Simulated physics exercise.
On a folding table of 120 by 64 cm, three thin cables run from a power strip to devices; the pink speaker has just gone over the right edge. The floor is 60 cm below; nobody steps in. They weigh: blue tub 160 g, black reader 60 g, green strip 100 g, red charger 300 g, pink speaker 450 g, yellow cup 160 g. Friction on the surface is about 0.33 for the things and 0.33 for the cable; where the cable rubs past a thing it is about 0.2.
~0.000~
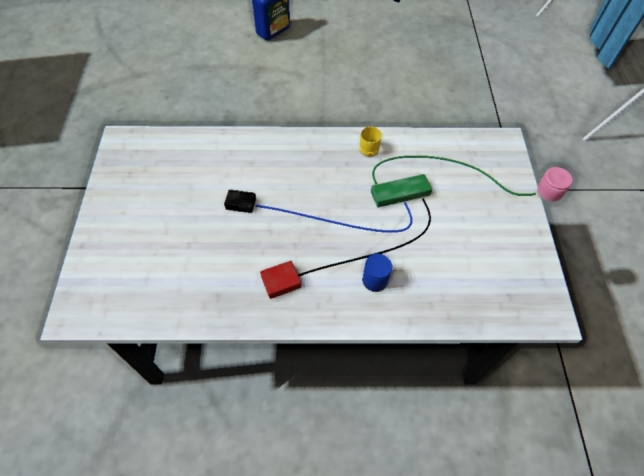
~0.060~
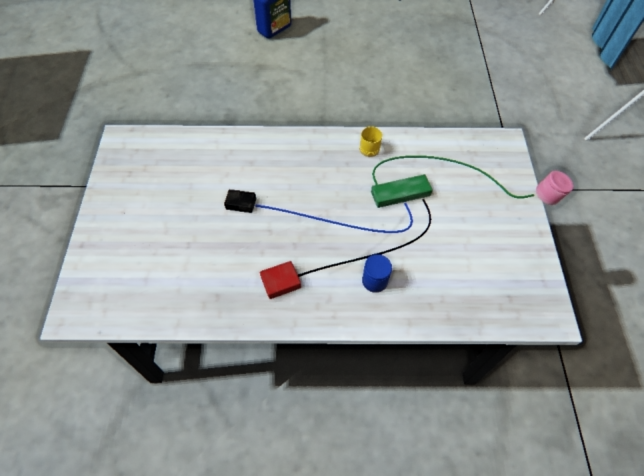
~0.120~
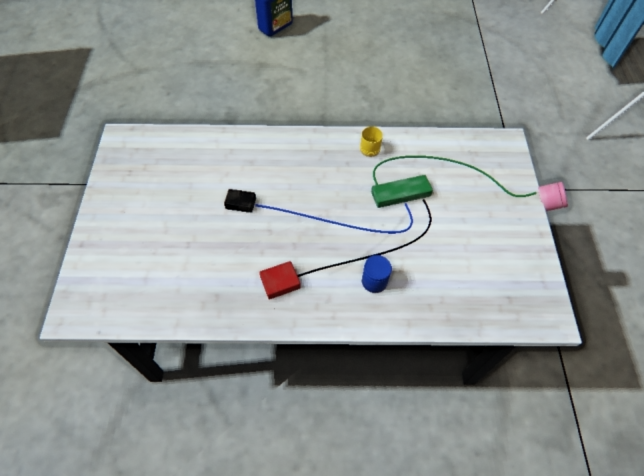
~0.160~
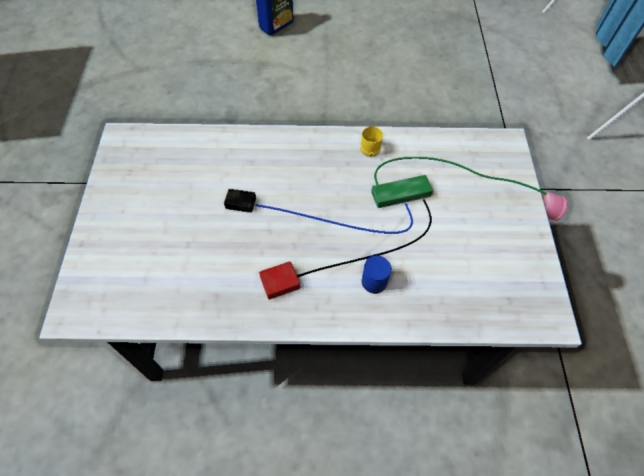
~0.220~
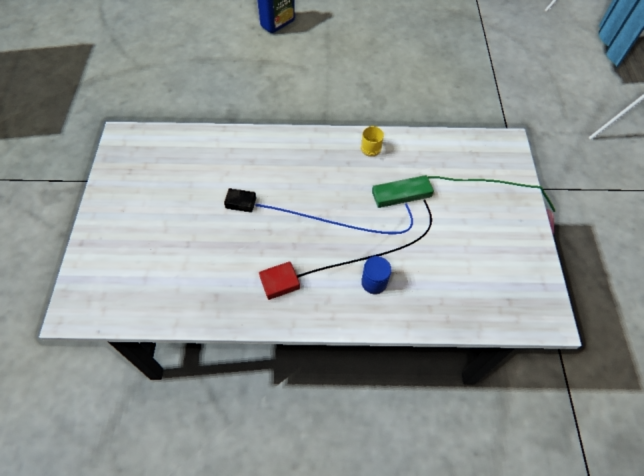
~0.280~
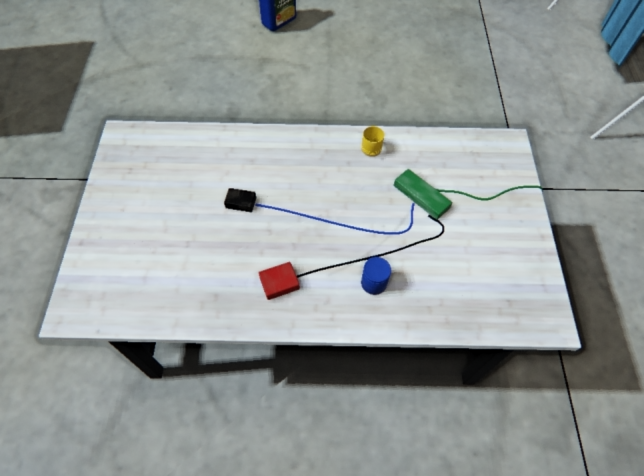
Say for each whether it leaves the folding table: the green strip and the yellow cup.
Result: Green strip falls off, yellow cup keeps to the top.
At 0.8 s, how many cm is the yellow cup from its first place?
Some 0 cm.
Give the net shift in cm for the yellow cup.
Roughly 0 cm.
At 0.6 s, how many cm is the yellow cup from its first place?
Some 0 cm.
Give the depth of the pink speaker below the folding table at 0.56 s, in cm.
Some 55 cm.
At 0.6 s, the strip's end of the green cable at (572, 237); green strip 38 cm off its start, black reader 42 cm off its start, red charger 14 cm off its start.
At 0.8 s, the strip has left the top; green strip over the edge, black reader 84 cm off its start, red charger 37 cm off its start.
At 1.1 s, the strip has left the top; green strip over the edge, black reader over the edge, red charger 49 cm off its start at (476, 232).
At 1.4 s, the strip has left the top; green strip over the edge, black reader over the edge, red charger 52 cm off its start.
At 2.6 s, the strip has left the top; green strip over the edge, yellow cup 0 cm off its start at (374, 134), black reader over the edge, red charger 52 cm off its start at (488, 233).
